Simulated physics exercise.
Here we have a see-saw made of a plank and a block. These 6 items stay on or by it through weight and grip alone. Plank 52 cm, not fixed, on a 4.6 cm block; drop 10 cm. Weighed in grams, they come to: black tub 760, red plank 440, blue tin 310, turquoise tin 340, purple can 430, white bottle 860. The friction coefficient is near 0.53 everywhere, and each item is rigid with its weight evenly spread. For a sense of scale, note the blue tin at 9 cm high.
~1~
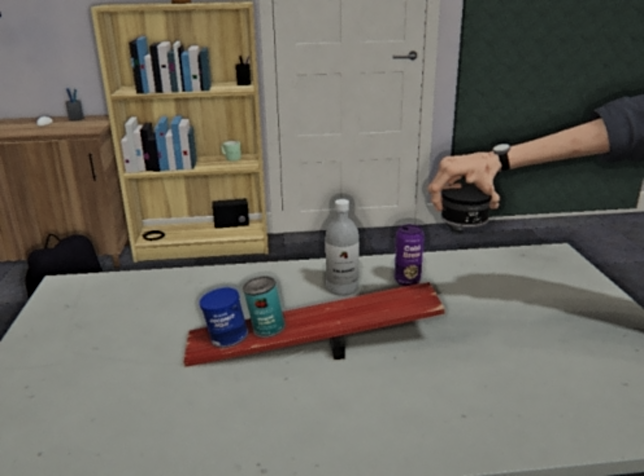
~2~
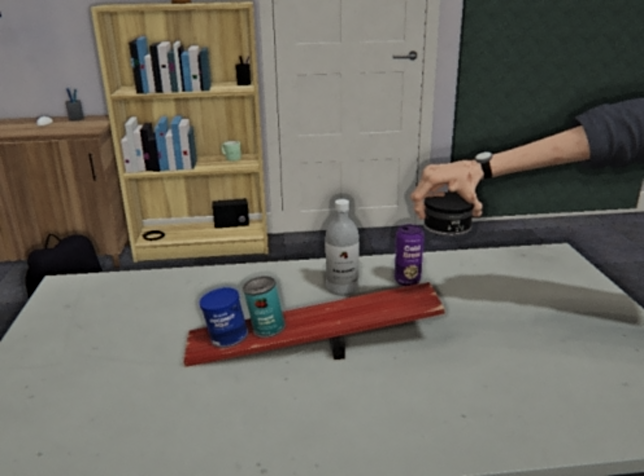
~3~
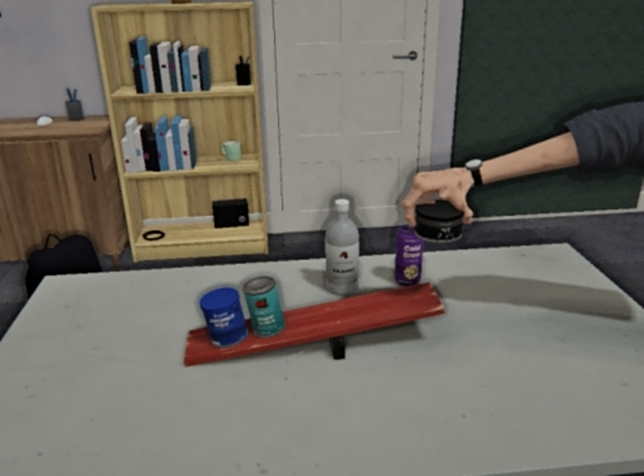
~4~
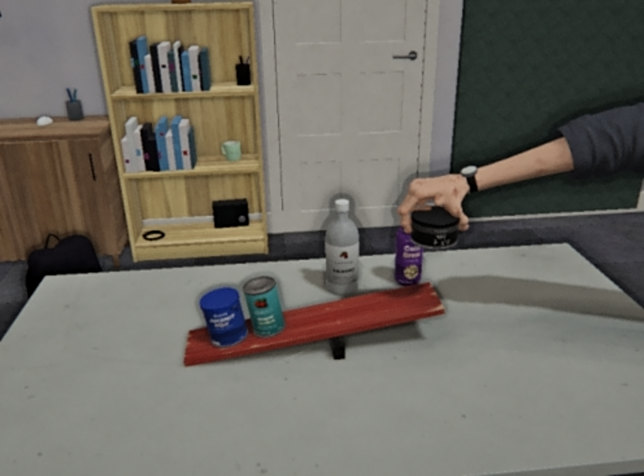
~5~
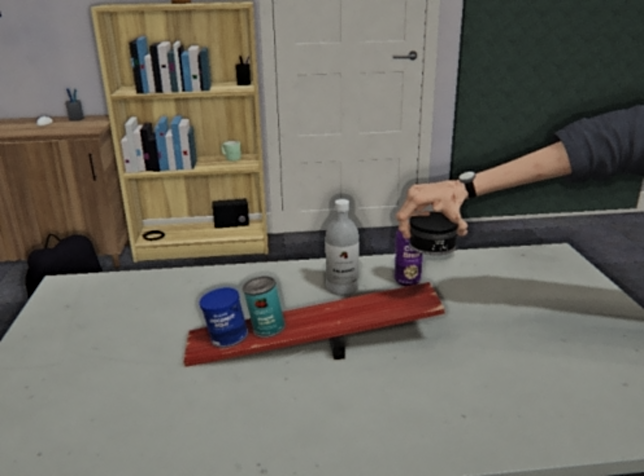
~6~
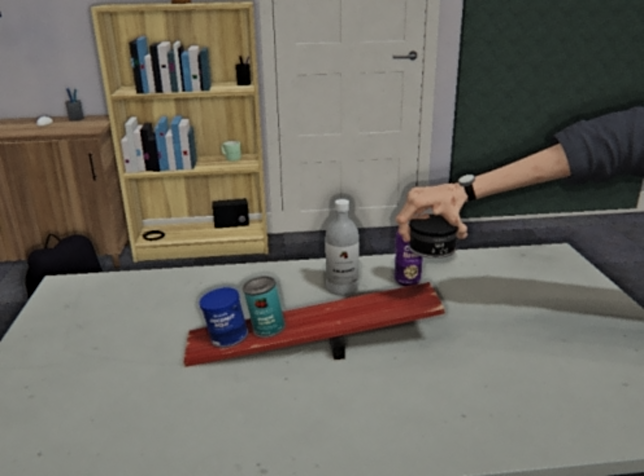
The video shows a hand moving a black tub leftward and down over the raised right end of a red plank see-saw, holding it there, while a blue tin and a turquoise tin rest on the lowered left side.
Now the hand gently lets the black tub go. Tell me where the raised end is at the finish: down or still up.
The raised end is down.
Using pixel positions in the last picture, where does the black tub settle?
It settles at around (428, 315).
Then, 0.30 s later than the last frame, plank at 2°, tipped the other way; black tub 14 cm from its spot near (428, 299); blue tin tilted 11°; turquoise tin tilted 11°.
Then, 0.40 s later than the last frame, plank at 14°, tipped the other way; black tub tilted 14° near (429, 315); blue tin tilted 30°; turquoise tin tilted 30°.
Then, 0.60 s later than the last frame, plank at 12°, tipped the other way; black tub tilted 13° near (428, 315); turquoise tin tilted 56°; blue tin tilted 33°.
When it is over, plank at 12°, tipped the other way; lying over on the table or plank, turquoise tin; not toppled but over 4 cm from the start, black tub and blue tin; the other 3 within 4 cm of the start. End places, in pixels of the last picture, black tub near (428, 315). The plank comes down at its raised end.
